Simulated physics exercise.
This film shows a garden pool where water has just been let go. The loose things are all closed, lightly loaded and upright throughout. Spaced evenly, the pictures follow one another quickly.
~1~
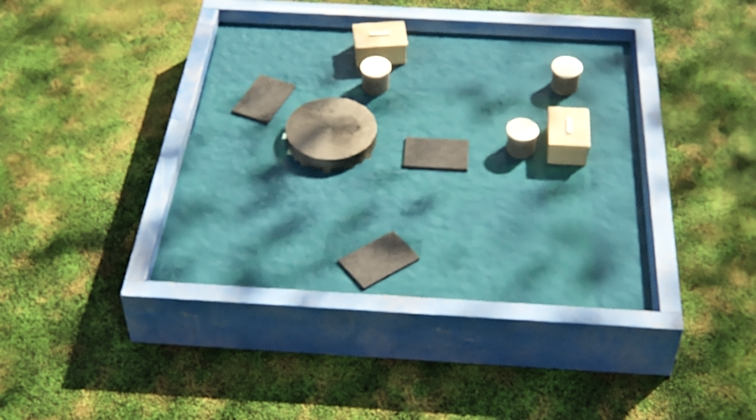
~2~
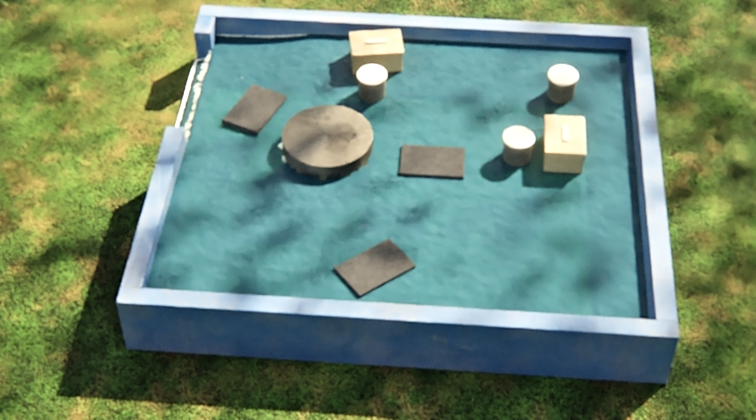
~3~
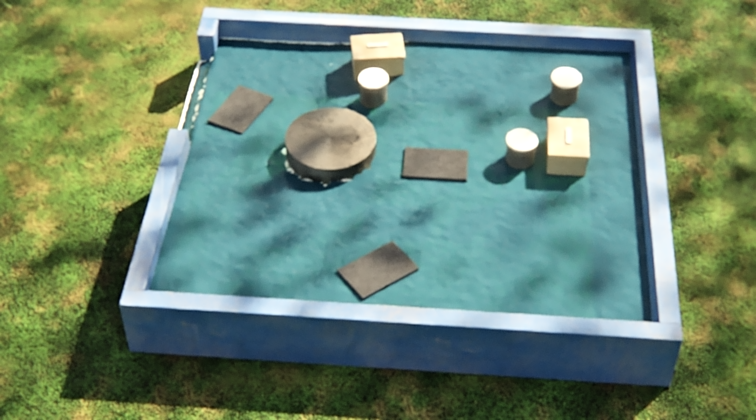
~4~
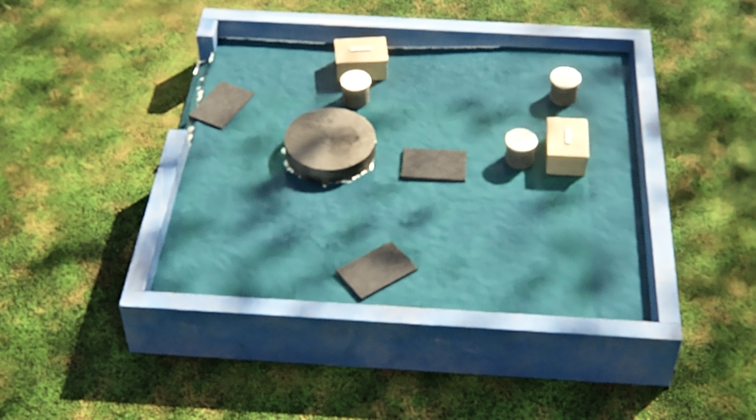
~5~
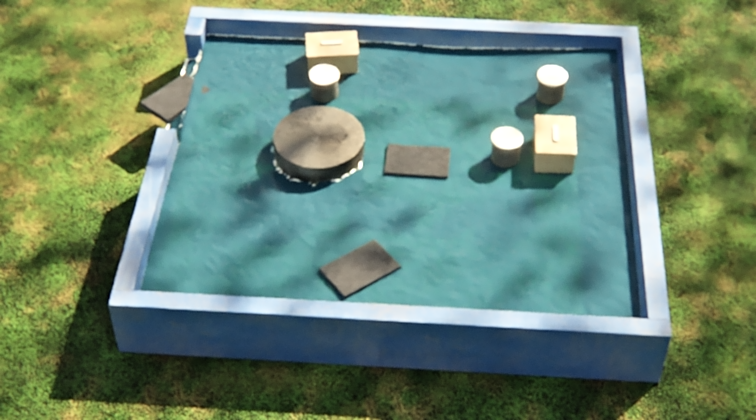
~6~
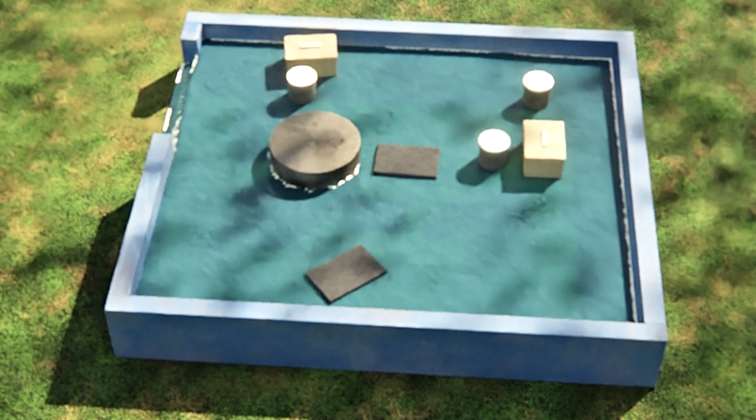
In this clip, a gap opens in the upper-left wall of a blue garden pool and the water lowers; a dark slab slides left out through it, then a pale box and tub drift left while other floating items shift slightly.
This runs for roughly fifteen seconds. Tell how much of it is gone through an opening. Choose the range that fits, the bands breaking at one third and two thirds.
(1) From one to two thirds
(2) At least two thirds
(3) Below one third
1, from one to two thirds.
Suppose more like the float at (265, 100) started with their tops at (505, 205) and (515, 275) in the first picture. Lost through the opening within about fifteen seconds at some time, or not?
Remains, remains.
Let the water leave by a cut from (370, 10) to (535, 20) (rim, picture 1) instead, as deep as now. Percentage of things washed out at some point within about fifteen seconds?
I'd put it near 90 percent.
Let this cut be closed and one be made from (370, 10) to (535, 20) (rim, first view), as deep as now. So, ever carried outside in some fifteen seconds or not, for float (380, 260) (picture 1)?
For that one: Kept in.
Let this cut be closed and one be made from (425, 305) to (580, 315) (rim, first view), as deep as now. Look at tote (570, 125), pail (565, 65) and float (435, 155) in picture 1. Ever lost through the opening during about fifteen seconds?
Ordered result: Exited / retained / exited.
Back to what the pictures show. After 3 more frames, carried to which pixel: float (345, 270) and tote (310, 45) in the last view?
Look for them at about (314, 268) and about (255, 46).
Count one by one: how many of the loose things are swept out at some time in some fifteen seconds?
That adds up to 4.
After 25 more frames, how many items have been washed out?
The number comes out at 3.
A moment on, 1 of 8 are out; 7 afloat.
Next, 3 of 8 are out; 5 afloat.
Later, 3 of 8 are out; 5 afloat.
In the end, 4 of 8 are out; 4 afloat.
